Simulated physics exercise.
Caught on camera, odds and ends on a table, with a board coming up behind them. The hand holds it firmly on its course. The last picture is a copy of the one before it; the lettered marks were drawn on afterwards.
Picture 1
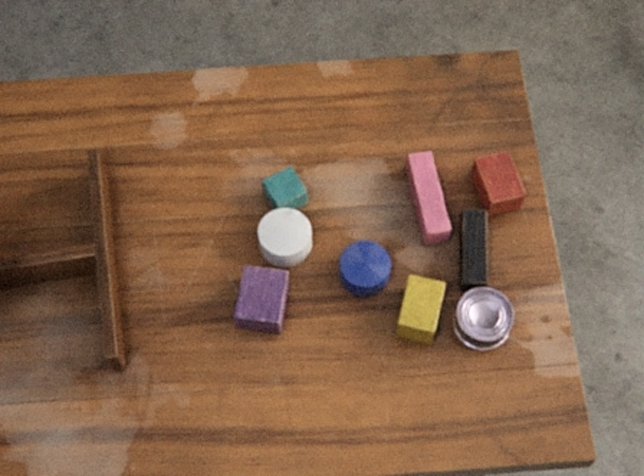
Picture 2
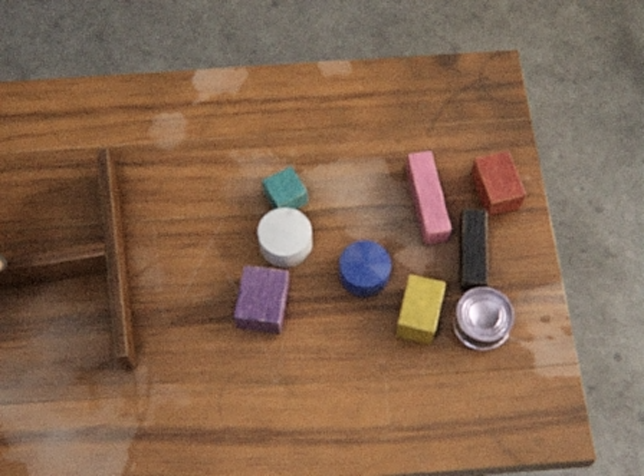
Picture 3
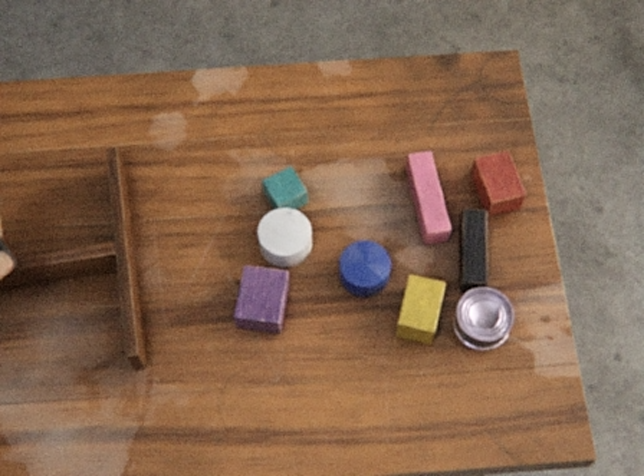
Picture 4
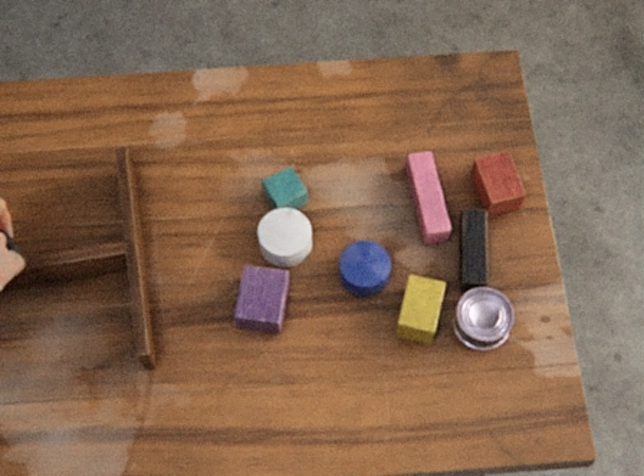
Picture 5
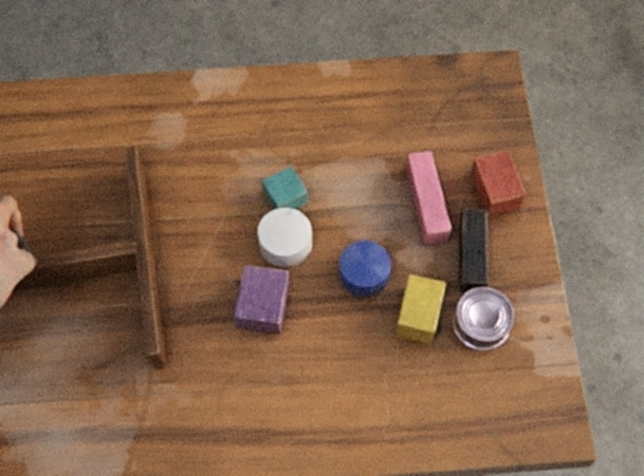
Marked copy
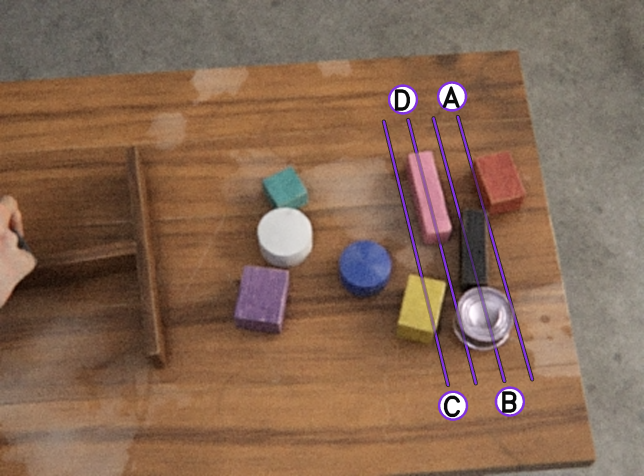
A wooden board on a long handle slides slowly and slightly rightward across a wood-grained table, seen from above against a grey floor. To its right sit a turquoise block, white round piece and purple block, then a blue tin and yellow block, with a pink bar, red block, black stick and silvery round dish farther right. A hand gripping the handle comes into view at the left edge as the board advances, while the objects and camera stay still.
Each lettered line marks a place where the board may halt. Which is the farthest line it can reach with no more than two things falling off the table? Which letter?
Line B.
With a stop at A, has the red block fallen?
By then, yes.
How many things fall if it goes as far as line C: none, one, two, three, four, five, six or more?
The count is none.
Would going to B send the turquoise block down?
By then, no.
On the marked copy, A at (493, 239); B at (467, 241); C at (414, 245); D at (440, 243).
With B. Early on, board (259, 237); purple block (297, 293); white tin (292, 237).
Further on, board (376, 229); grey tin (506, 324); black stick (491, 250).
At the end, board (466, 223); black stick over the edge; red block over the edge; two fallen.
As for the rest, A drops three; C is within the limit but short; D is within the limit but short.
